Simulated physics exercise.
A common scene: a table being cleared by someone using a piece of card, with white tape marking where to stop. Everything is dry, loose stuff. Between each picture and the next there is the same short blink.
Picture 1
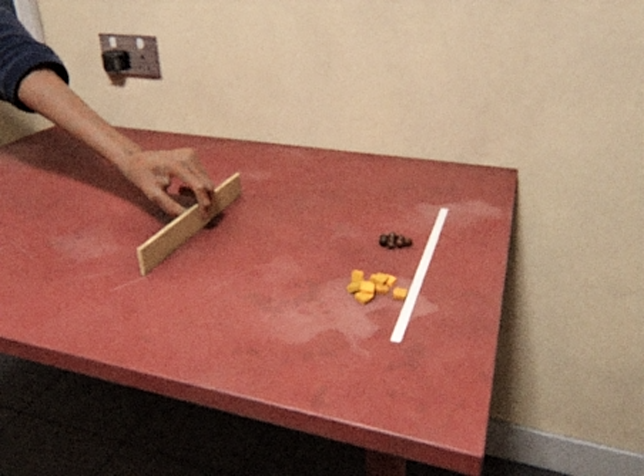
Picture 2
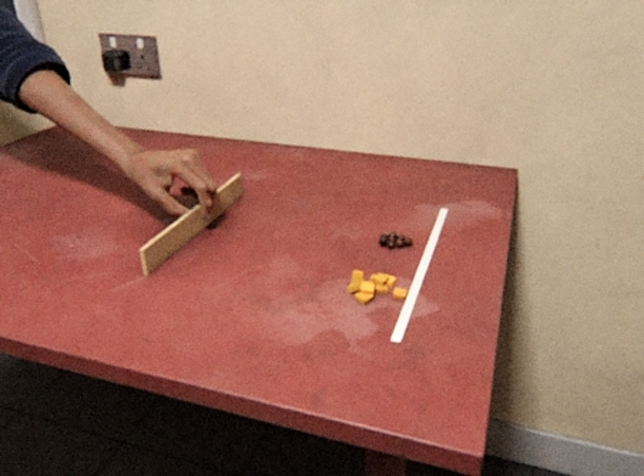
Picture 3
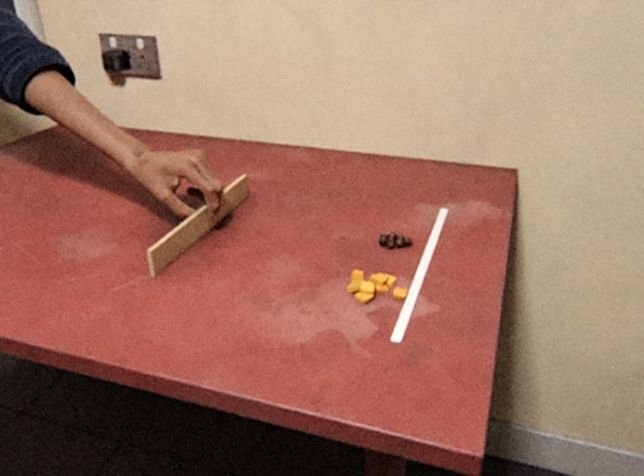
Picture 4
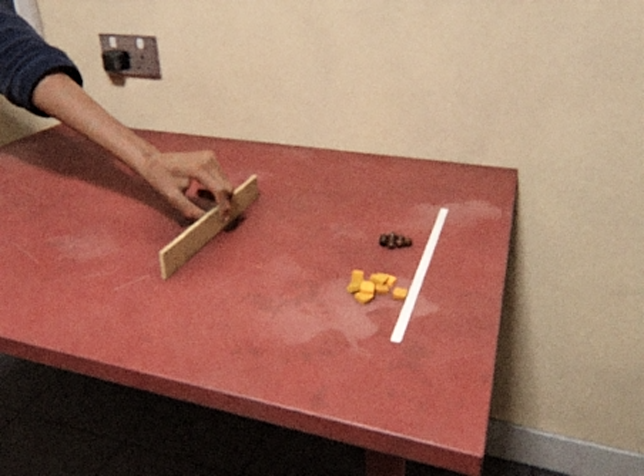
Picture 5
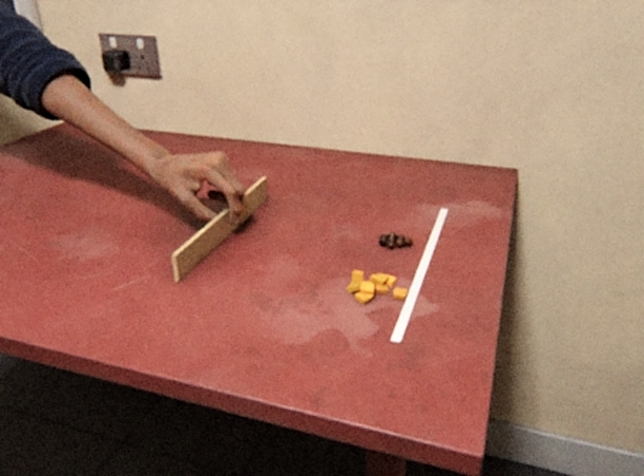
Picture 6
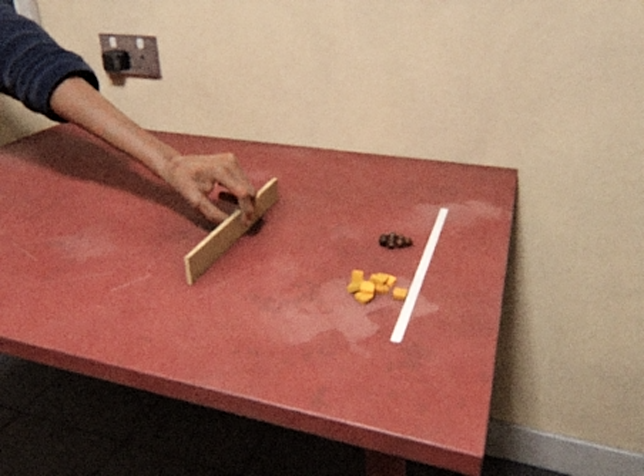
A hand held a piece of card upright on a red table and, after barely moving at first, slid it slowly a short way right, while the small yellow and dark bits near the white tape stayed still.
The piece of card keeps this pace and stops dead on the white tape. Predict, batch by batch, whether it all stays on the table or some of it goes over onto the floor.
In order: Nearer batch: None lost; farther batch: Some lost.
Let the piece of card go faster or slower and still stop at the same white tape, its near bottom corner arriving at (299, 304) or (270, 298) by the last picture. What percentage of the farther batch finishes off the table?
Around 100 per cent first, then around 100 per cent.
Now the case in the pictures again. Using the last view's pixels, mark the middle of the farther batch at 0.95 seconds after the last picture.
Its centre sits near (449, 250).
Then, 0.46 s later than the last frame, piece of card still moving, near (332, 226); nearer batch all on the table, its front near (400, 294); farther batch all on the table, its front near (408, 241).
Then, 0.95 s later than the last frame, piece of card stopped at the white tape; nearer batch all on the table, its front near (457, 307); farther batch all on the table, its front near (461, 237).
Then, 1.23 s later than the last frame, piece of card stopped at the white tape; nearer batch all on the table, its front near (457, 307); farther batch all on the table, its front near (514, 240).
When it is over, piece of card stopped at the white tape; nearer batch all on the table, its front near (457, 307); farther batch every one over the edge.
